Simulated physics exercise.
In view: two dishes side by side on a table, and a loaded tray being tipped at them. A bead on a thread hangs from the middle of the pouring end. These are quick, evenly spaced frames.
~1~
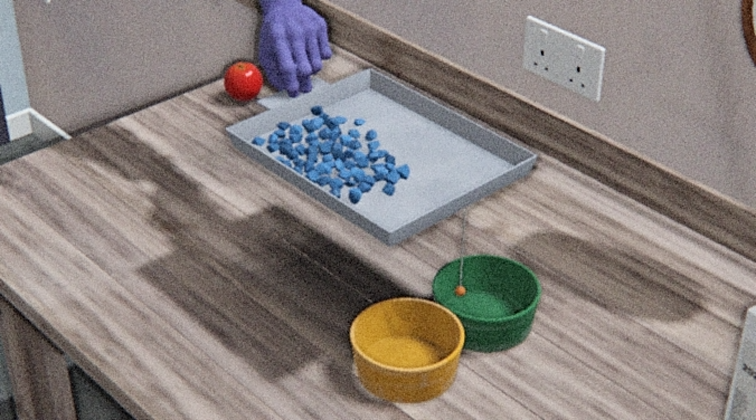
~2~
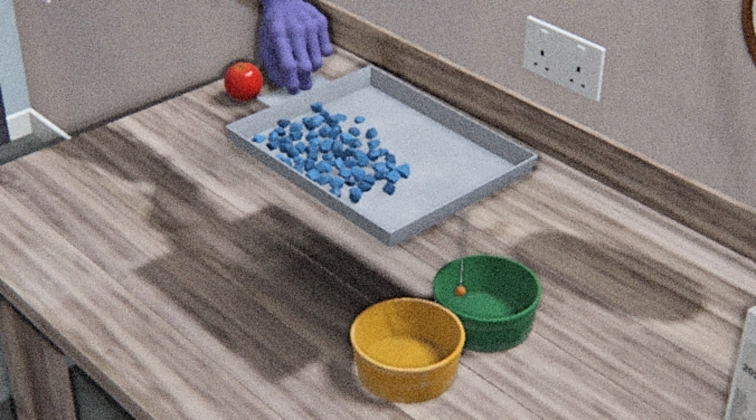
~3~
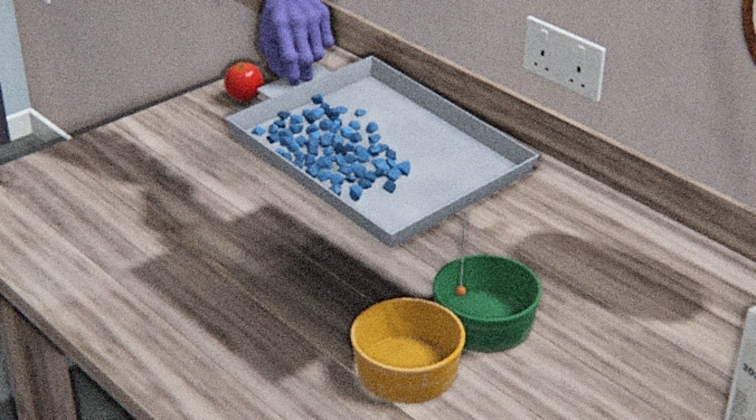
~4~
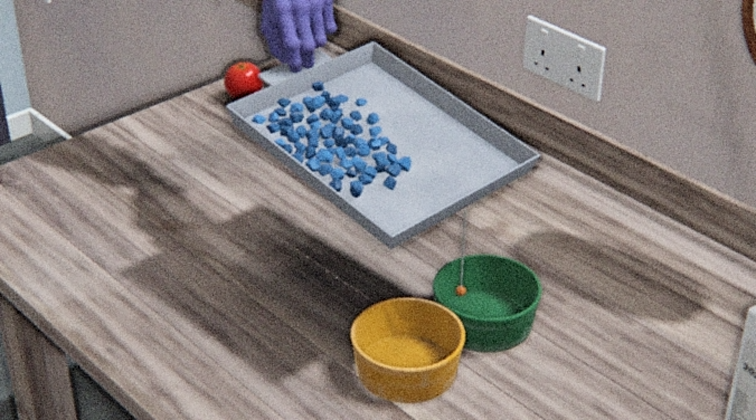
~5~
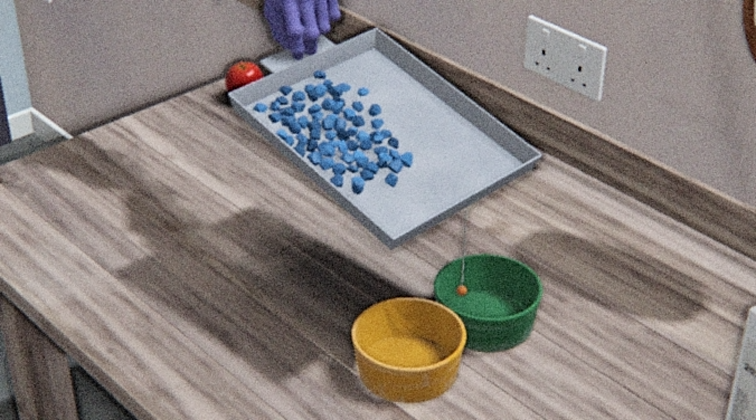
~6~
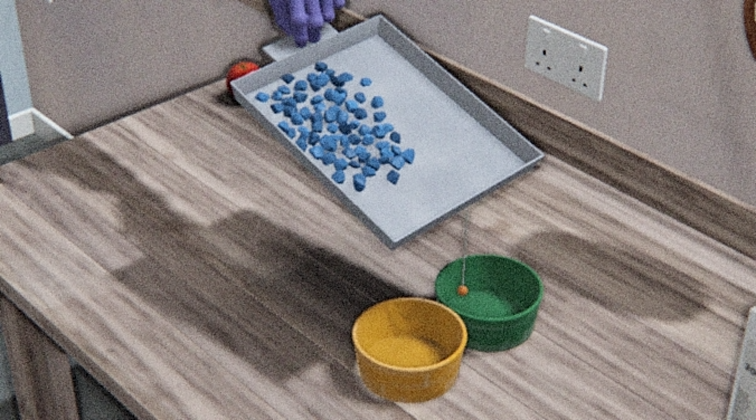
Grey tray of blue stones tilting gradually as a purple-gloved hand raises its far end above yellow and green dishes.
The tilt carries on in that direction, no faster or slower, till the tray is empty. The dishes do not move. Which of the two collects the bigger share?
More goes to the left-hand dish.
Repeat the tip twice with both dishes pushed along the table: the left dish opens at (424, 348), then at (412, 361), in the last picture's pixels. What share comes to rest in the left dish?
The first gives 80 %, the second 80 %.
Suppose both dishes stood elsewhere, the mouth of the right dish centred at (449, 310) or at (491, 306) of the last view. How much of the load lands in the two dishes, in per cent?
Roughly 50 per cent, and 80 per cent.
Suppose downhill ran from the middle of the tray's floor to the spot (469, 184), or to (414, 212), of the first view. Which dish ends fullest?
One: The right dish. Two: Left.
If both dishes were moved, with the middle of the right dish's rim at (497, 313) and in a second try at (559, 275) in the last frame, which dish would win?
At the first place the left dish, at the second the left-hand dish.
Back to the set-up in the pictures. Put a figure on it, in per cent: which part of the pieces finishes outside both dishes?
Close to 50 per cent.
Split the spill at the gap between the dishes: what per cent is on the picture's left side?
Some 20 per cent.
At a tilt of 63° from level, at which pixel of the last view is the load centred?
At about (420, 216).
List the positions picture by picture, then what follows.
The first picture shows corners of the pouring end near (390, 227) and (530, 155), level; middle of the load near (328, 158), aquarium stones; left dish near (445, 375); right dish near (524, 326); bead on its thread near (460, 291).
The second picture shows corners of the pouring end near (391, 228) and (530, 155), level; middle of the load near (328, 156).
The third picture shows corners of the pouring end near (392, 229) and (531, 155), tipped barely, lowest at the left corner; middle of the load near (328, 151).
The fourth picture shows corners of the pouring end near (392, 231) and (532, 154), tipped a little, lowest at the left corner; middle of the load near (329, 143).
The fifth picture shows corners of the pouring end near (394, 233) and (534, 154), tipped a little, lowest at the left corner; middle of the load near (331, 135).
The sixth picture shows corners of the pouring end near (395, 235) and (536, 154), tipped clearly, lowest at the left corner; middle of the load near (333, 128); left dish near (448, 375); right dish near (526, 325).
Shortly afterwards, tray tipped steeply; all but a few on the tray; a little in the air.
Next, tray tipped past a quarter turn; near half on the tray; a little in the left dish; near a quarter outside both; a little in the air.
Some moments later, tray tipped past a quarter turn; near half in the left dish; only a few in the right dish; near half outside both.
In the end, tray tipped past a quarter turn; near half in the left dish; only a few in the right dish; near half outside both.
